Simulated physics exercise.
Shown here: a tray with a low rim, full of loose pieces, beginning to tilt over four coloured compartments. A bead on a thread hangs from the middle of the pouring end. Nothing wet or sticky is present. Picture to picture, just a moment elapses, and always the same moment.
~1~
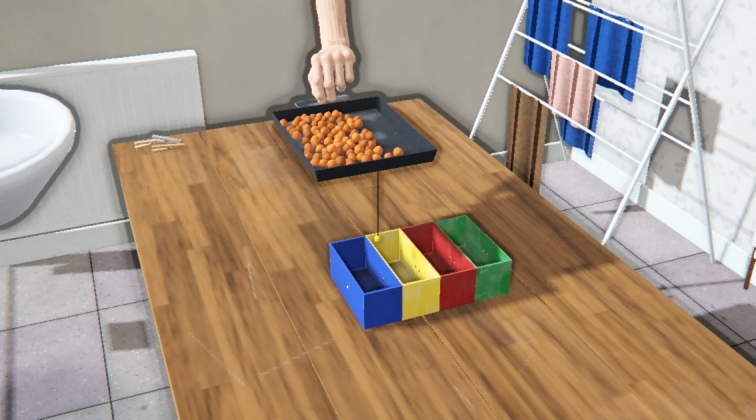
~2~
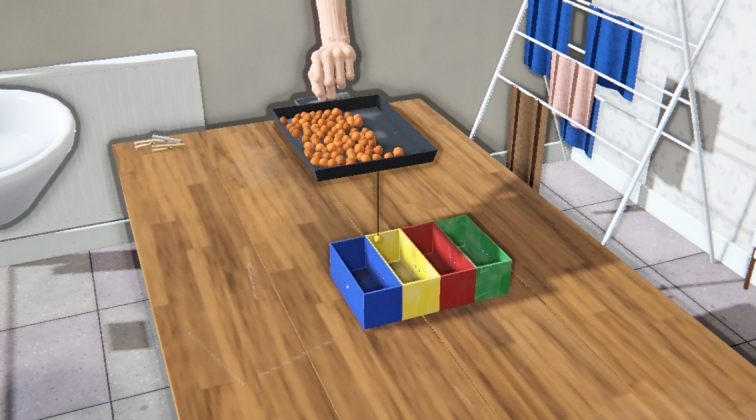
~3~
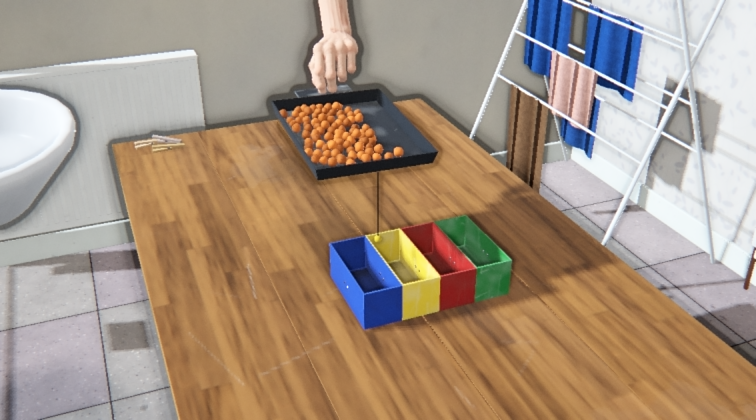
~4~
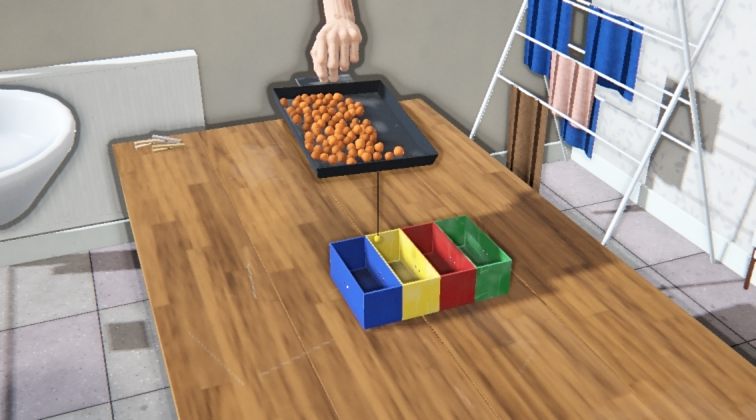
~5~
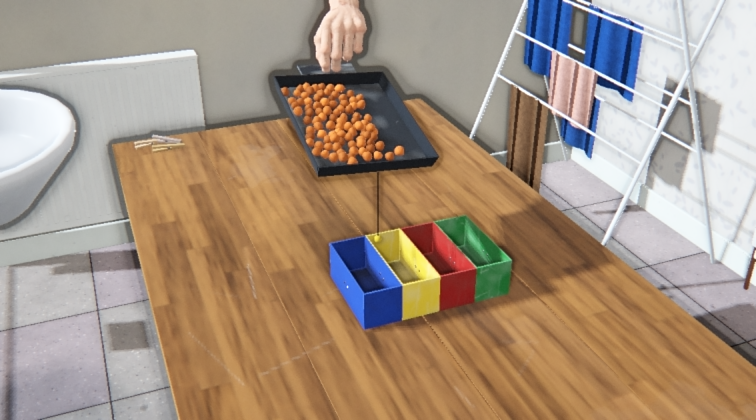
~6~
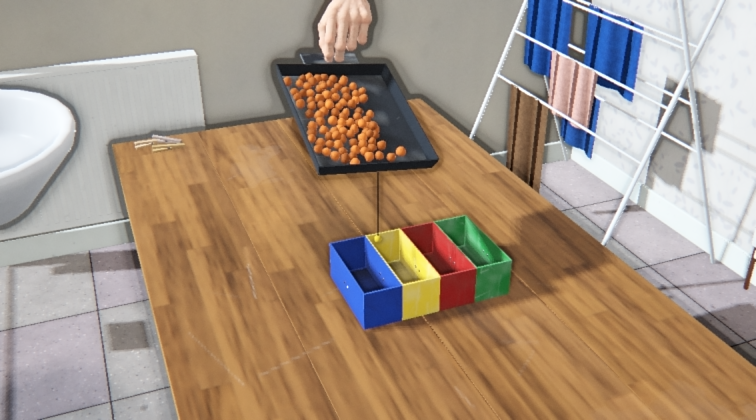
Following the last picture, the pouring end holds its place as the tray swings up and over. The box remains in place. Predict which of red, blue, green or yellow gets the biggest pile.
The biggest pile lands in red.
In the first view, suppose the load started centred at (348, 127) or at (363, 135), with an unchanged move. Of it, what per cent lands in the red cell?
It would be roughly 60 per cent for the first and roughly 40 per cent for the second.
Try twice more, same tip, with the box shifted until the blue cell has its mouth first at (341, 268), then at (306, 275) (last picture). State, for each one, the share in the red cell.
The first gives 30 %, the second 20 %.
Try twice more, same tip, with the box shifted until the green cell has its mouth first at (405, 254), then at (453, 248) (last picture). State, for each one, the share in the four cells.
The first yields 40 per cent and the second 90 per cent.
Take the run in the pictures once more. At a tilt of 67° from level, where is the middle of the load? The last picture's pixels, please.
(391, 139).
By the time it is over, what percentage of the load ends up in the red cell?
Somewhere around 40 percent, I'd say.
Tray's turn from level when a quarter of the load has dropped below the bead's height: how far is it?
I'd say it is tilted about 120°.
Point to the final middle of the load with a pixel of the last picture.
The centre settles at about (435, 287).
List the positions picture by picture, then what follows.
Corners of the pouring end (318, 168) and (433, 148), level; middle of the load (339, 138), coated peanuts; bead on its thread (378, 239); blue cell (383, 304); yellow cell (421, 295); red cell (458, 286); green cell (493, 278), in the first frame.
Corners of the pouring end (318, 168) and (433, 149), level; middle of the load (339, 137), in the second frame.
Corners of the pouring end (318, 167) and (434, 150), tipped barely, lowest at the right corner; middle of the load (339, 133), in the third frame.
Corners of the pouring end (319, 166) and (434, 153), tipped a little, lowest at the right corner; middle of the load (340, 127), in the fourth frame.
Corners of the pouring end (320, 165) and (435, 155), tipped clearly, lowest at the right corner; middle of the load (341, 122), in the fifth frame.
Corners of the pouring end (322, 164) and (435, 157), tipped clearly, lowest at the right corner; middle of the load (343, 117); blue cell (383, 304); yellow cell (421, 295); red cell (458, 286); green cell (493, 278), in the sixth frame.
Just after the last frame, tray tipped steeply; almost all on the tray; just a few in the red cell; just a few falling or outside the box.
A moment on, tray tipped past a quarter turn; almost all on the tray; about a tenth in the red cell; just a few in the green cell; just a few in the yellow cell.
Further on, tray tipped past a quarter turn; roughly half in the red cell; roughly a quarter in the yellow cell; about a tenth in the green cell; about a tenth in the blue cell; about a tenth falling or outside the box.
When it is over, tray tipped past a quarter turn; roughly half in the red cell; roughly a quarter in the yellow cell; about a tenth in the green cell; about a tenth in the blue cell; about a tenth outside the box.
